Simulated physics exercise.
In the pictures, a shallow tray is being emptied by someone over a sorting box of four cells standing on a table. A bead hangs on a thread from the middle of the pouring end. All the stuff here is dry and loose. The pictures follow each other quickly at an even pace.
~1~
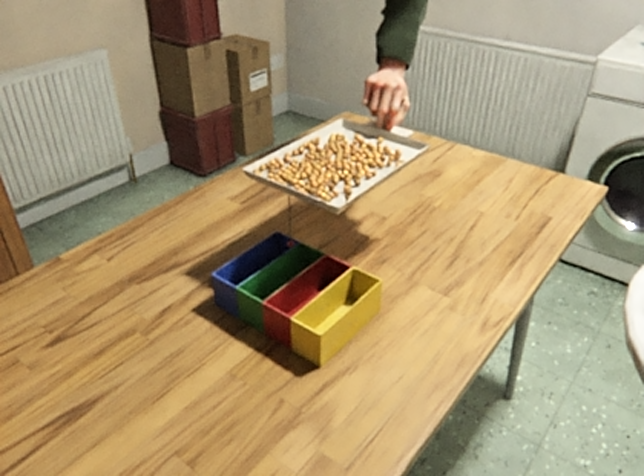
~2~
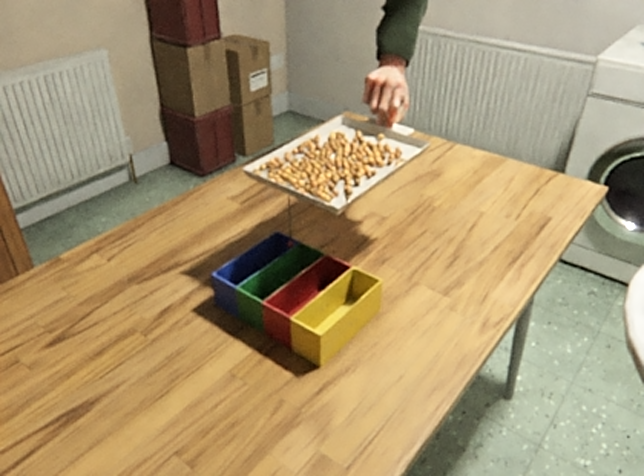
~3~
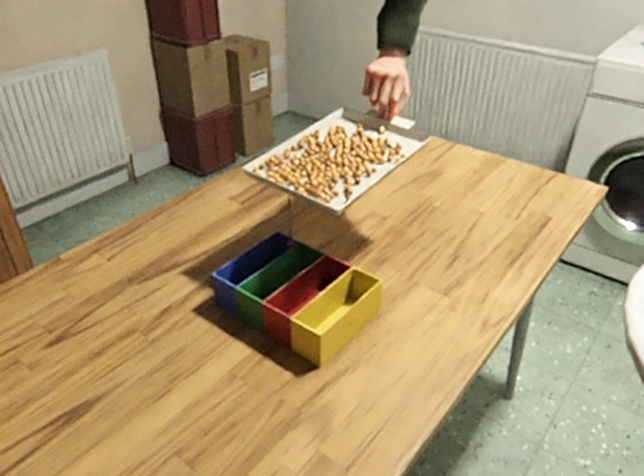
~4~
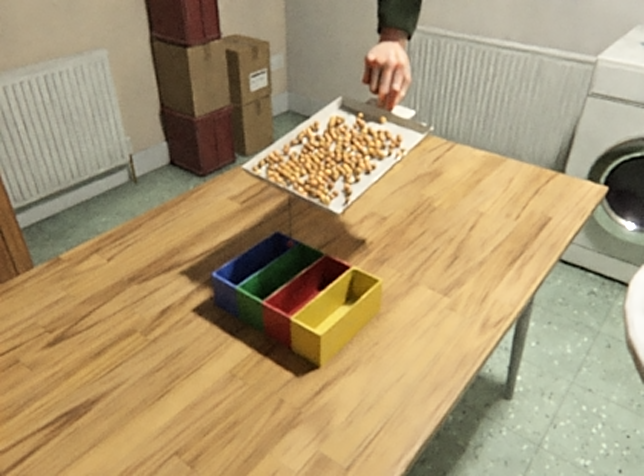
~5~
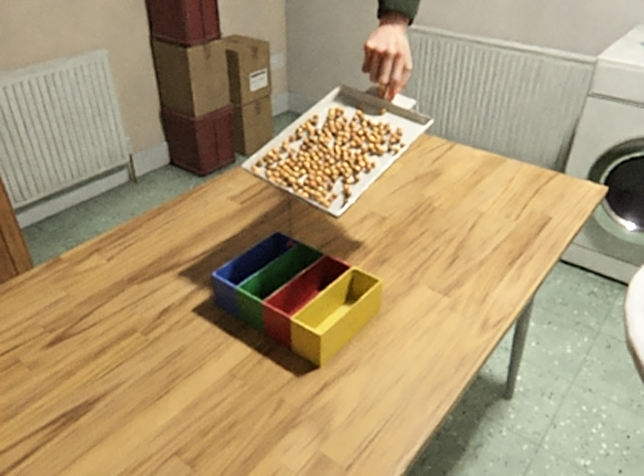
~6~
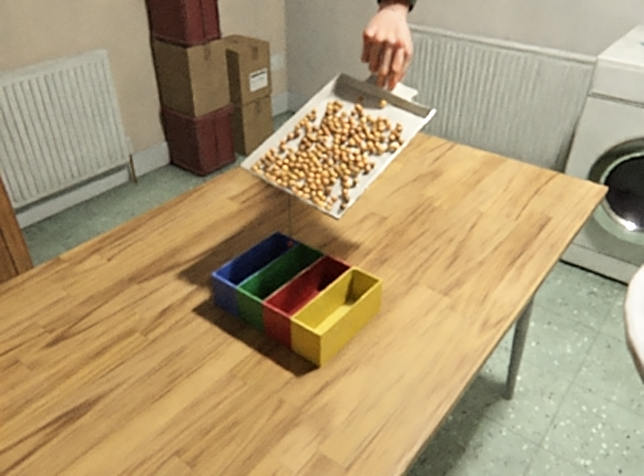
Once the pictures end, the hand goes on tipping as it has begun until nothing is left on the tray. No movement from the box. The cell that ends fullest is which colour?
It is the red cell.
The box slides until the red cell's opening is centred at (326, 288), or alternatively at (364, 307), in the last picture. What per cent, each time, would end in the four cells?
Result: 90 % and 80 %.
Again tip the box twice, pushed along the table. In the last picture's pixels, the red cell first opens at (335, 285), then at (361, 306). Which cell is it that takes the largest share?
Going by the two tries in order: The red cell, then that green cell.
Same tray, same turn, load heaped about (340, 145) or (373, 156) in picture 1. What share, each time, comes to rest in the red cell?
You'd get 40 % the first time and 40 % the second.
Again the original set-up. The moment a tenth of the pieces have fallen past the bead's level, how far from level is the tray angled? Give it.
Somewhere near 55 degrees, I'd say.
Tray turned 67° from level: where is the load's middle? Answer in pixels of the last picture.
I'd mark it close to (315, 228).
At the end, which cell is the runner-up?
That's the yellow one.
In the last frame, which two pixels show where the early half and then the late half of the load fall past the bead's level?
The first part at (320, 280); the rest at (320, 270).
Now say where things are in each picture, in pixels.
Corners of the pouring end at (248, 169) and (338, 205), level; middle of the load at (331, 162), round wooden beads; bead on its thread at (291, 244); blue cell at (226, 293); green cell at (251, 308); red cell at (278, 323); yellow cell at (306, 340), in the first picture.
Corners of the pouring end at (248, 168) and (338, 205), level; middle of the load at (331, 161), in the second picture.
Corners of the pouring end at (247, 167) and (338, 207), tipped barely, lowest at the right corner; middle of the load at (331, 158), in the third picture.
Corners of the pouring end at (247, 166) and (337, 209), tipped a little, lowest at the right corner; middle of the load at (331, 153), in the fourth picture.
Corners of the pouring end at (246, 165) and (337, 211), tipped clearly, lowest at the right corner; middle of the load at (330, 150), a small part on the move, in the fifth picture.
Corners of the pouring end at (245, 164) and (337, 214), tipped clearly, lowest at the right corner; middle of the load at (328, 149), nearly all on the move; blue cell at (226, 293); green cell at (251, 308); red cell at (278, 323); yellow cell at (306, 340), in the sixth picture.
Soon, tray tipped steeply; about half on the tray; a small part in the red cell; a small part in the yellow cell; a small part in the green cell; a stray few in the blue cell; about a quarter falling or outside the box.
A while on, tray tipped past a quarter turn; about half in the red cell; about a quarter in the yellow cell; a small part in the green cell; a small part in the blue cell; a small part falling or outside the box.
Towards the end, tray tipped past a quarter turn; about half in the red cell; about a quarter in the yellow cell; a small part in the green cell; a small part in the blue cell; a small part falling or outside the box.
Finally, tray tipped past a quarter turn; about half in the red cell; about a quarter in the yellow cell; a small part in the green cell; a small part in the blue cell; a small part outside the box.
